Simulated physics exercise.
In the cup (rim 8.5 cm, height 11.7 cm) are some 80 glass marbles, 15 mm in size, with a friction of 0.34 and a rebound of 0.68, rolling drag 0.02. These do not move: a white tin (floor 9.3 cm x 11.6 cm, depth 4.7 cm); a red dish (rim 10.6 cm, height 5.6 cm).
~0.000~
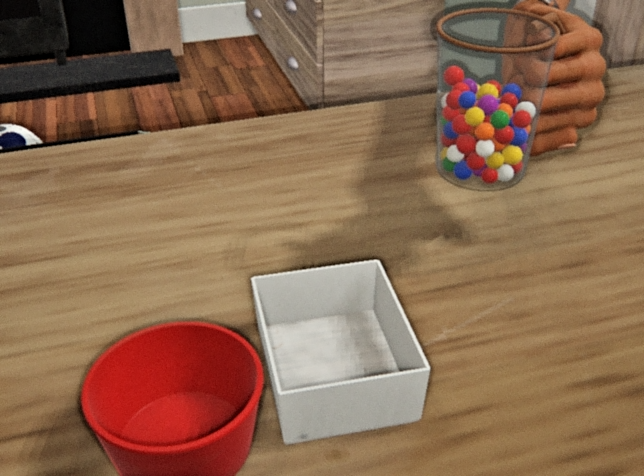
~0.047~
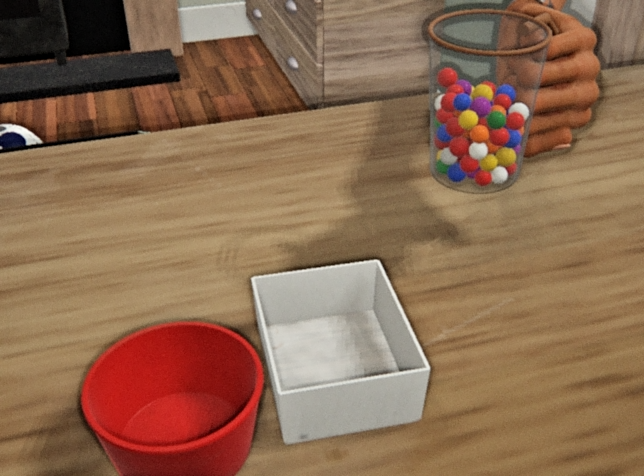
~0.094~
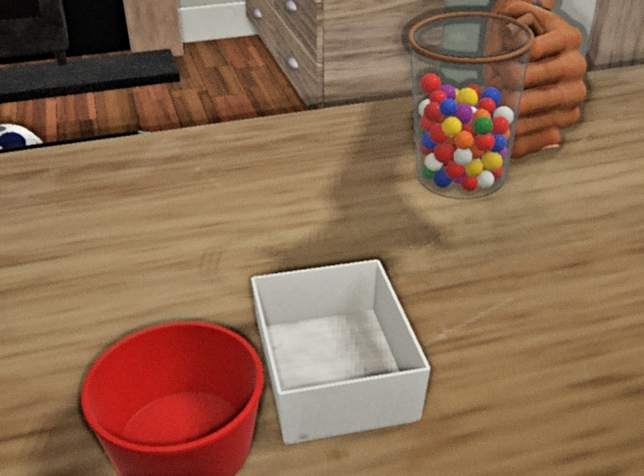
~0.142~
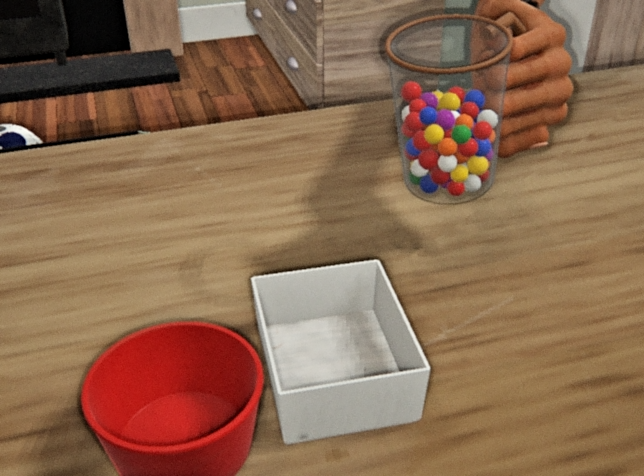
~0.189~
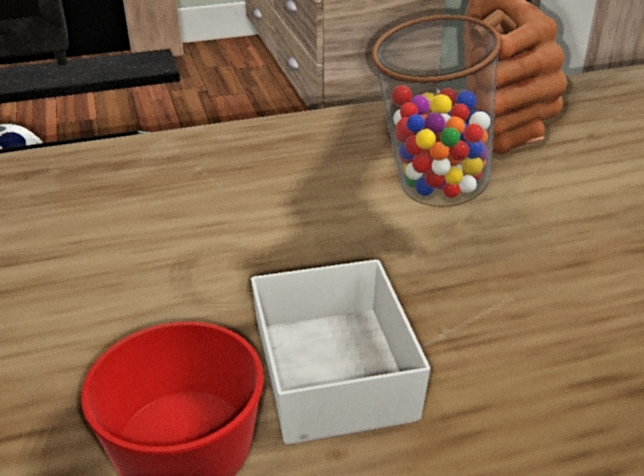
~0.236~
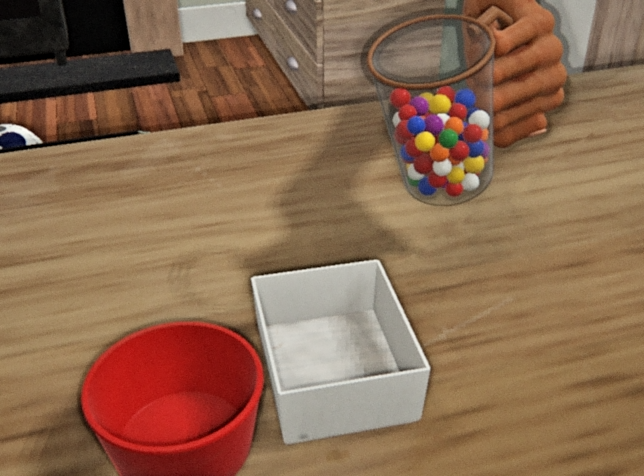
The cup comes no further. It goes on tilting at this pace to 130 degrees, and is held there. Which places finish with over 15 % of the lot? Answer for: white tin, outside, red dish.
In the white tin: Yes; outside everything: Yes; in the red dish: No.
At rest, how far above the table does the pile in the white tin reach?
Roughly 2.0 cm.
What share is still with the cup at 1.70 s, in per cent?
About 0 per cent.
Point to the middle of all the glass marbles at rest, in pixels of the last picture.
Around (340, 325).
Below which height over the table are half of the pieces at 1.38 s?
Roughly 8 cm.
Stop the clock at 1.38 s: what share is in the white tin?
About 20 per cent by then.
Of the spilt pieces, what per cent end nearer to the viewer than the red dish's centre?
Roughly 20 per cent.
After 0.67 s, tilt 56 degrees; cup 100 %; middle of all pieces near (447, 134).
Then, at 1.04 s, tilt 89 degrees; cup 100 %; middle of all pieces near (443, 135).
Then, at 1.38 s, tilt 120 degrees; cup 50 %, outside 10 %, white tin 20 %, in the air 20 %; middle of all pieces near (380, 228).
After 1.70 s, tilt 130 degrees; outside 70 %, white tin 30 %; middle of all pieces near (323, 306).
At rest (3.5 s), cup 0 %, outside 70 %, red dish 0 %, white tin 30 %.
